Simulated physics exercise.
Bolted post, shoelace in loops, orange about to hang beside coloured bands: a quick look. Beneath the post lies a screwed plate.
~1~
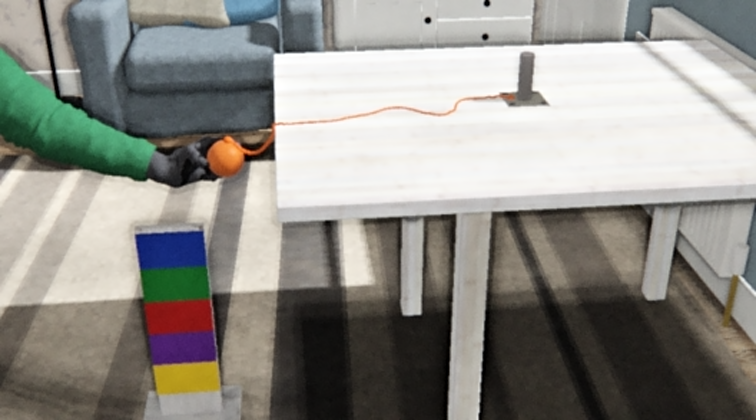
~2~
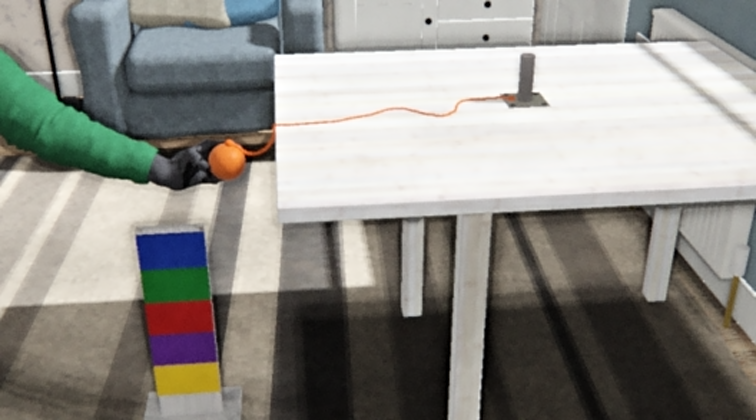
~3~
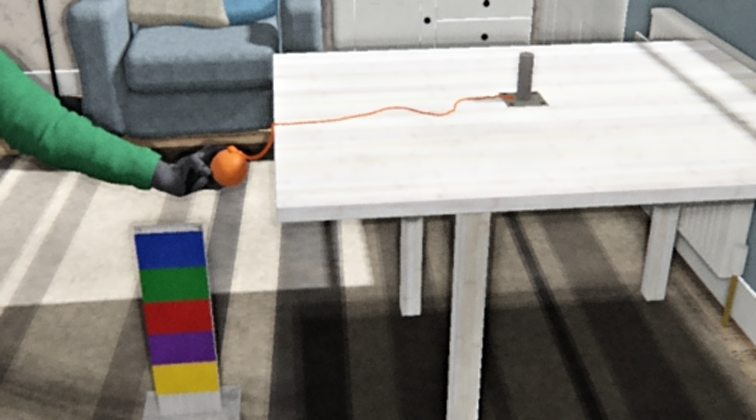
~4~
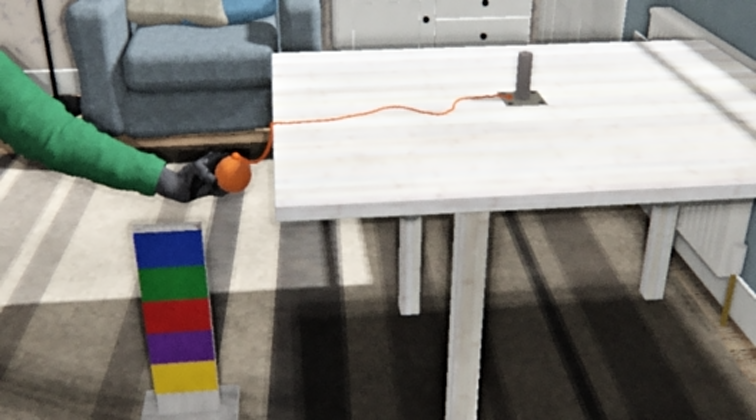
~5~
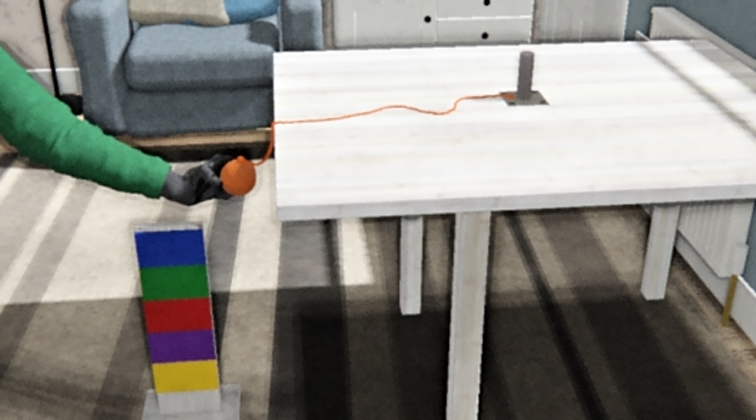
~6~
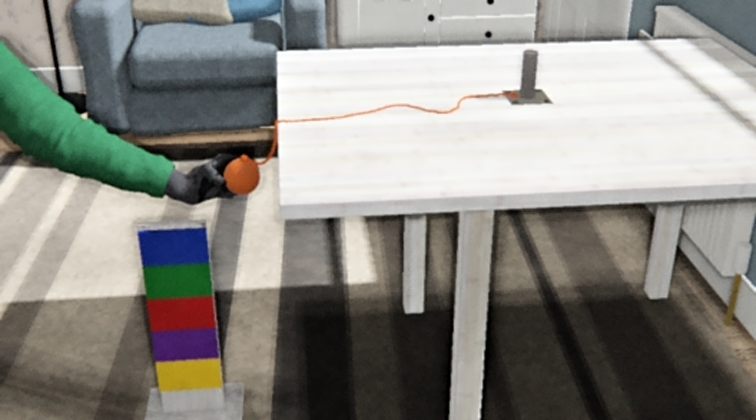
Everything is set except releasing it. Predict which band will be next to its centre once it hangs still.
I would say the blue band.
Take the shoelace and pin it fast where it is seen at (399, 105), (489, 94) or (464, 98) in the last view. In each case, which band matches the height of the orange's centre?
Try one: No band. Try two: Blue. Try three: Blue.
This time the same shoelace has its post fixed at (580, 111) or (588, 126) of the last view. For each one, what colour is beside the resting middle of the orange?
For the first try, above them all; for the second, higher than all five.
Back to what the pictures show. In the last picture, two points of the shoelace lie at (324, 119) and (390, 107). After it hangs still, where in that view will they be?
Around (281, 119), then around (354, 110).
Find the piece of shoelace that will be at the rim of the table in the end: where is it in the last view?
Position: Approx. (318, 120).
Early on, orange near (266, 226); level with blue.
Midway, orange near (299, 227); level with blue.
Near the end, orange near (295, 232); level with blue.
Finally, orange near (287, 235); level with blue. Its middle rests at the blue band.
